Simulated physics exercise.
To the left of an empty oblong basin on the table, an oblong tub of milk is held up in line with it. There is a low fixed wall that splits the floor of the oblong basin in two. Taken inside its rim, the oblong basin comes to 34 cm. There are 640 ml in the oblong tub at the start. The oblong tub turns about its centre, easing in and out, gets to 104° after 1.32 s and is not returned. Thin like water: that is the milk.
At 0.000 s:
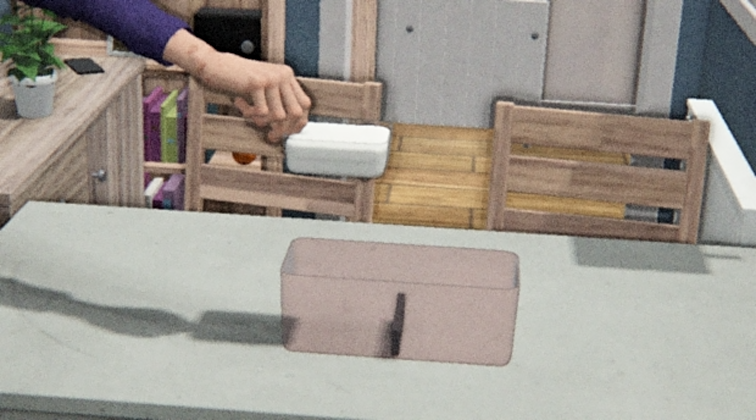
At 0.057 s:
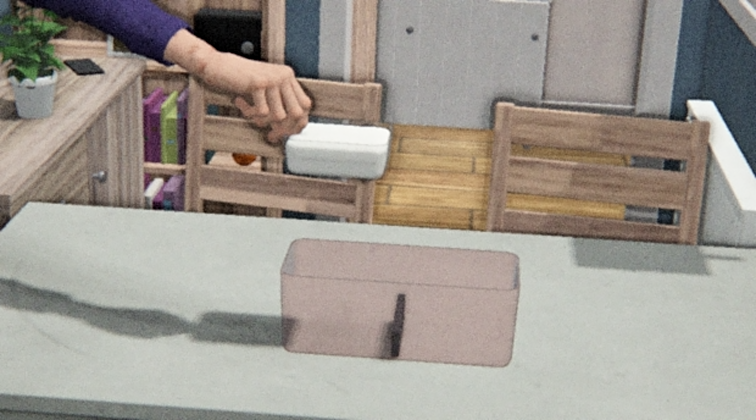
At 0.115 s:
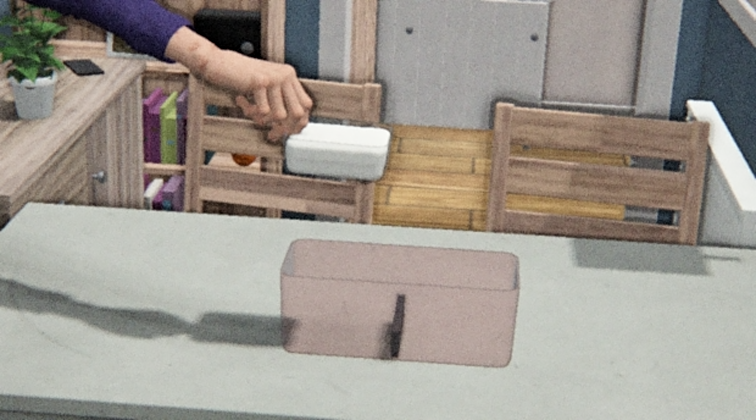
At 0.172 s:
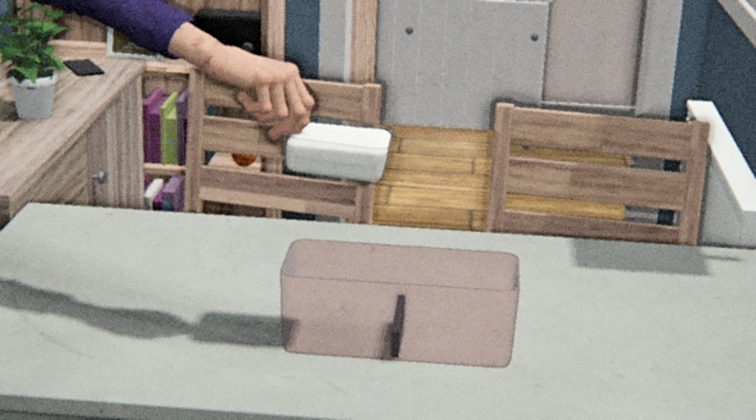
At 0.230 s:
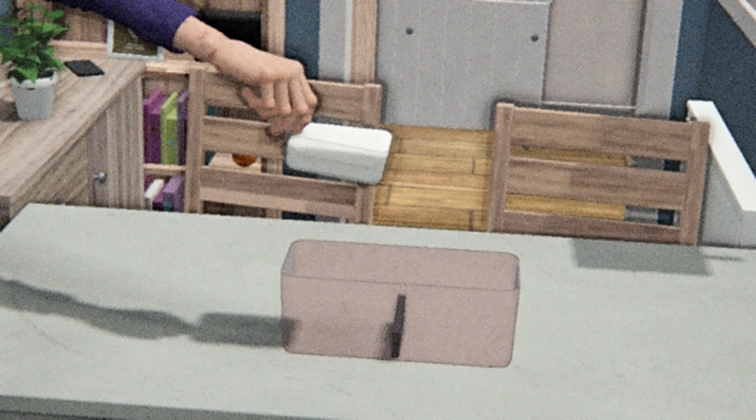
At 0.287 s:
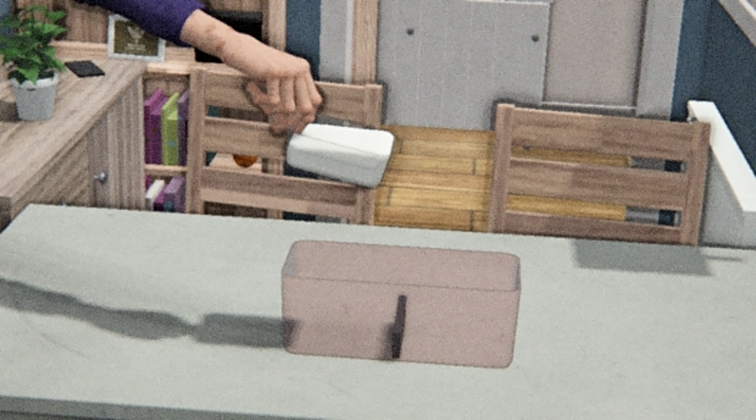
The footage shows a hand in a purple sleeve holding a small white oblong tub above and left of a clear pinkish basin on a table, then slowly tilting the tub slightly, its right end dipping, while the basin stays still.
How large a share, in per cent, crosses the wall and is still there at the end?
A share of about 72 per cent.
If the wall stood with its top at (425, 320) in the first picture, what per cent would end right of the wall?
In that case, some 55 percent.
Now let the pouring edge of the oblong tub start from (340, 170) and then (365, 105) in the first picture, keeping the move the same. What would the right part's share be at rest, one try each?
Try 1: 15 %; try 2: 65 %.
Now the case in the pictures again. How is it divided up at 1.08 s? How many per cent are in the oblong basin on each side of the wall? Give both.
Around 12 percent on the left and 72 on the right.
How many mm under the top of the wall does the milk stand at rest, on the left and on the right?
Left about 36 mm, right about 20 mm.
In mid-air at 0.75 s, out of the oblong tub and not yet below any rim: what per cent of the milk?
Some 44 % is the figure.
Then, 0.75 s in, the tilt is 63° and 29 per cent is still to pour, 1 is left of the wall and 25 right of it.
Then, 1.08 s in, the tilt is 96° and 5 per cent is still to pour, 11 is left of the wall and 72 right of it.
Then, 1.44 s in, the tilt is 104° and 0 per cent is still to pour, 21 is left of the wall and 72 right of it.
Then, 1.82 s in, the tilt is 104° and 0 per cent is still to pour, 21 is left of the wall and 72 right of it.
Finally, 21 per cent lies left of the wall, 72 right of it and 7 outside.
